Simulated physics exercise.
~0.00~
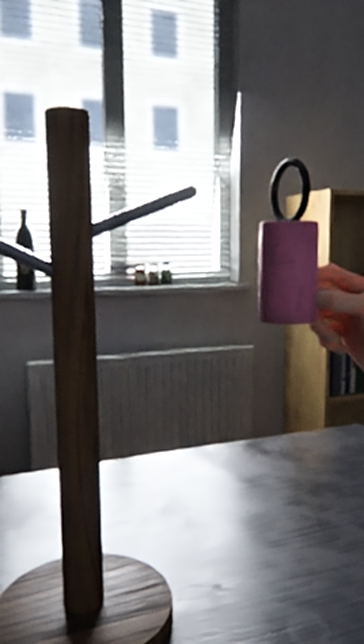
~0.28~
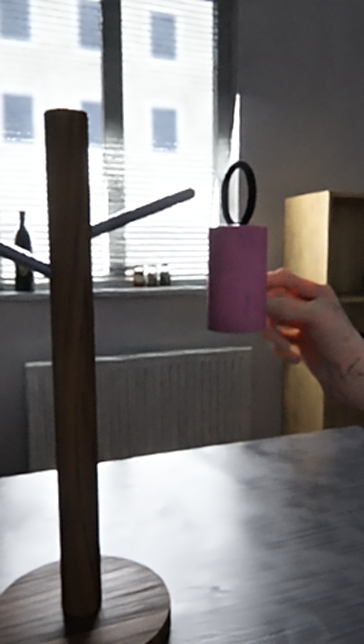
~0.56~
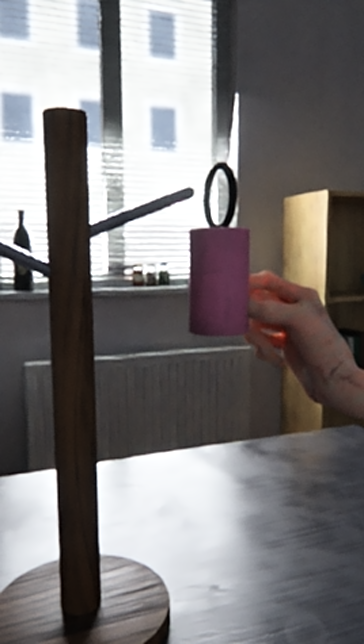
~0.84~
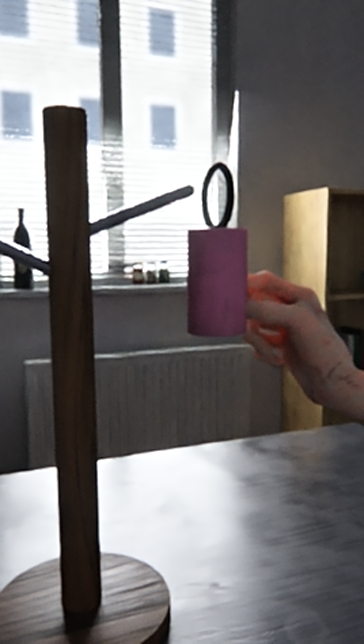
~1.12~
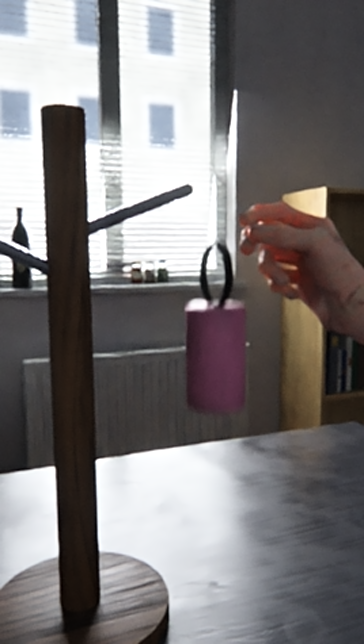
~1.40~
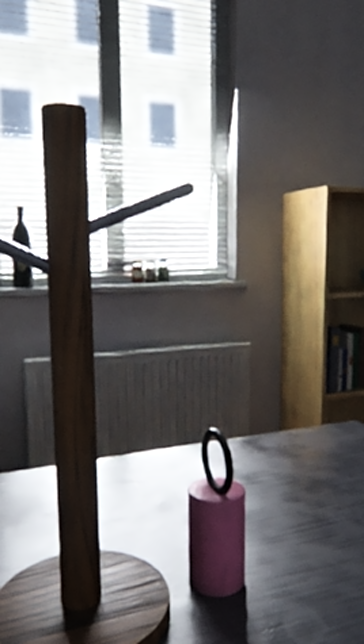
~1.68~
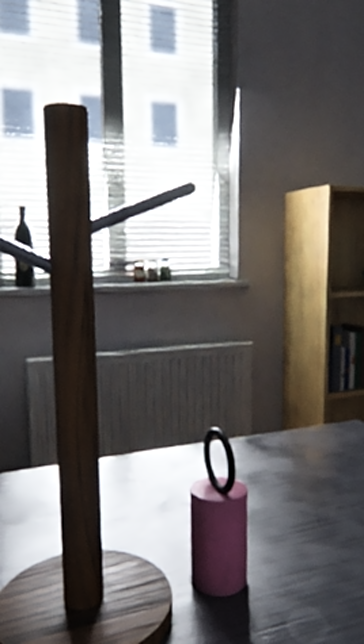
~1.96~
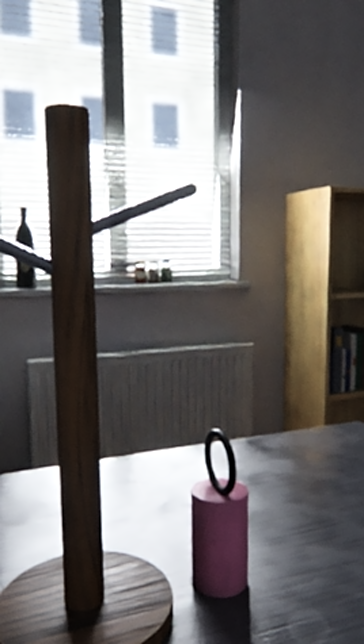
In a dim room, seen from beside a dark table facing a bright window with blinds, a radiator and a wooden bookcase, a slightly swaying view takes in a brown wooden peg stand on the left. A hand on the right holds a pink lantern, shaped like a cylinder with a black ring on top. The hand moves it left until the ring is near the tip of the stand's right peg, and pauses there. Then it lets go and draws back, and the lantern drops. It ends standing upright and still on the table, right of the stand.
